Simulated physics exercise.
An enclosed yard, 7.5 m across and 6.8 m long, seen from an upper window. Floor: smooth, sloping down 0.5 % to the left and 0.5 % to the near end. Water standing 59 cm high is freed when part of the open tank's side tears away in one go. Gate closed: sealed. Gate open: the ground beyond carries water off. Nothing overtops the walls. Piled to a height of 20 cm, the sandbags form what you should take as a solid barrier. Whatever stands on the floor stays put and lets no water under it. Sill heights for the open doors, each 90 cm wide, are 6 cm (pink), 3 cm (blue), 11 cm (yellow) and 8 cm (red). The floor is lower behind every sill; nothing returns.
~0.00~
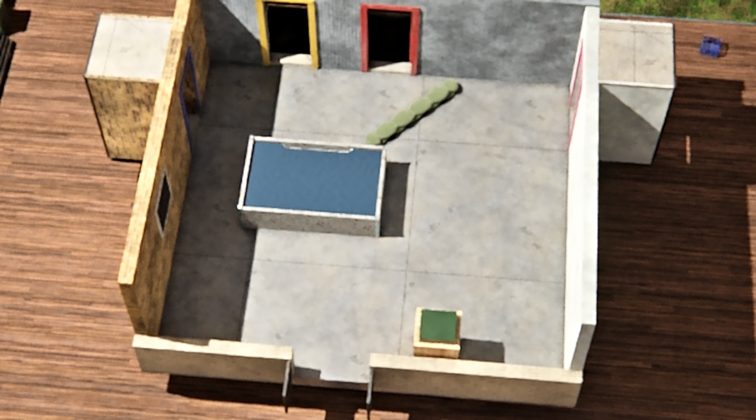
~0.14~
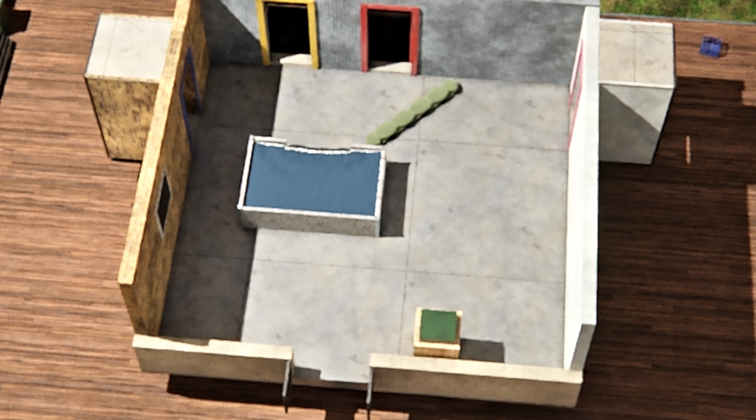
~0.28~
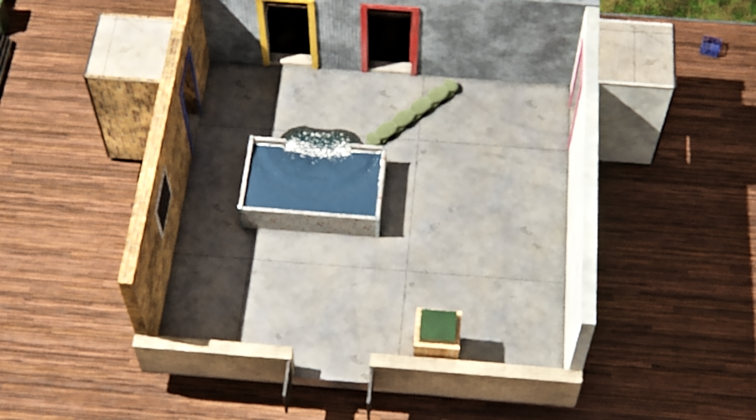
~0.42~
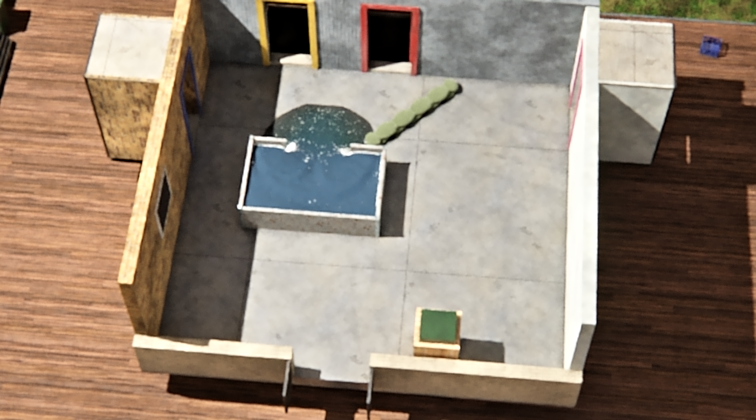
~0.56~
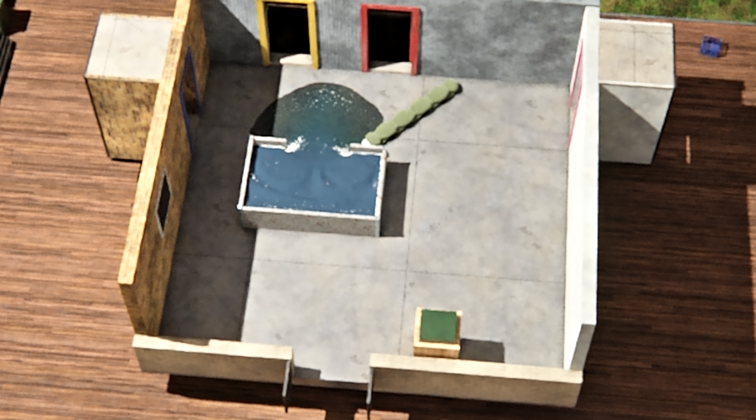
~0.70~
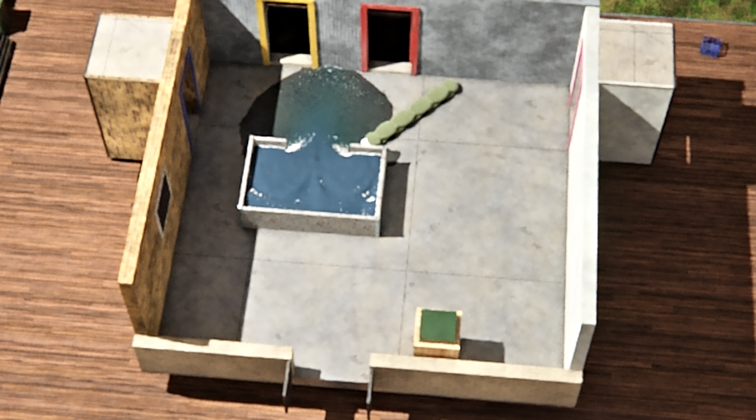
Walled yard seen from above, with the far side of an open tank breaking and water fanning out across the concrete floor.
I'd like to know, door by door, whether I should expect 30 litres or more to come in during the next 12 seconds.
Here is what to expect: At the pink door, not that much; at the blue door, that much or more; at the yellow door, that much or more; at the red door, that much or more.
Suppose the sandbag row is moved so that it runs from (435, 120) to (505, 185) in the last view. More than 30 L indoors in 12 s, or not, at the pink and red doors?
Then the pink door is over the mark and the red door is over the mark.
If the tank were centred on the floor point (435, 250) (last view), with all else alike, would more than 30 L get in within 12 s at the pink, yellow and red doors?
Well, pink ends up beyond the mark, yellow ends up inside the mark and red ends up inside the mark.
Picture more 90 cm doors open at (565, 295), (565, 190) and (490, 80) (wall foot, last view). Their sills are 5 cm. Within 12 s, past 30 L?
In turn: Under, under, under.
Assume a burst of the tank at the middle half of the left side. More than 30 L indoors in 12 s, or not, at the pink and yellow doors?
At the pink door the limit is not exceeded; at the yellow door it is not exceeded.
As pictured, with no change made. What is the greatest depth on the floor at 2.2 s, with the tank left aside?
Depth: Approx. 36 cm.
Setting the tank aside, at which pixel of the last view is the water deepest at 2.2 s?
In the final picture, near (219, 64).
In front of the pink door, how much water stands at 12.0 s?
Reading: Close to 2.5 cm.
After 1.4 s water covers 15 % of the floor and is deepest (34 cm) near (331, 72); pink door not reached, blue door not reached, yellow door 28 cm at the sill, 25 L in, red door 22 cm at the sill, 8 L in.
After 2.2 s water covers 20 % of the floor and is deepest (36 cm) near (219, 64); pink door not reached, blue door not reached, yellow door 26 cm at the sill, 94 L in, red door 21 cm at the sill, 64 L in.
After 3.5 s water covers 30 % of the floor and is deepest (25 cm) near (433, 93); pink door 9 cm at the sill, 1 L in, blue door 6 cm at the sill, 2 L in, yellow door 18 cm at the sill, 147 L in, red door 17 cm at the sill, 117 L in.
After 7.0 s water covers 55 % of the floor and is deepest (17 cm) near (206, 84); pink door 3 cm at the sill, 7 L in, blue door 9 cm at the sill, 36 L in, yellow door 13 cm at the sill, 179 L in, red door 10 cm at the sill, 187 L in.
After 12.0 s water covers 80 % of the floor and is deepest (12 cm) near (155, 353); pink door 2 cm at the sill, 7 L in, blue door 7 cm at the sill, 100 L in, yellow door 6 cm at the sill, 182 L in, red door 5 cm at the sill, 190 L in.
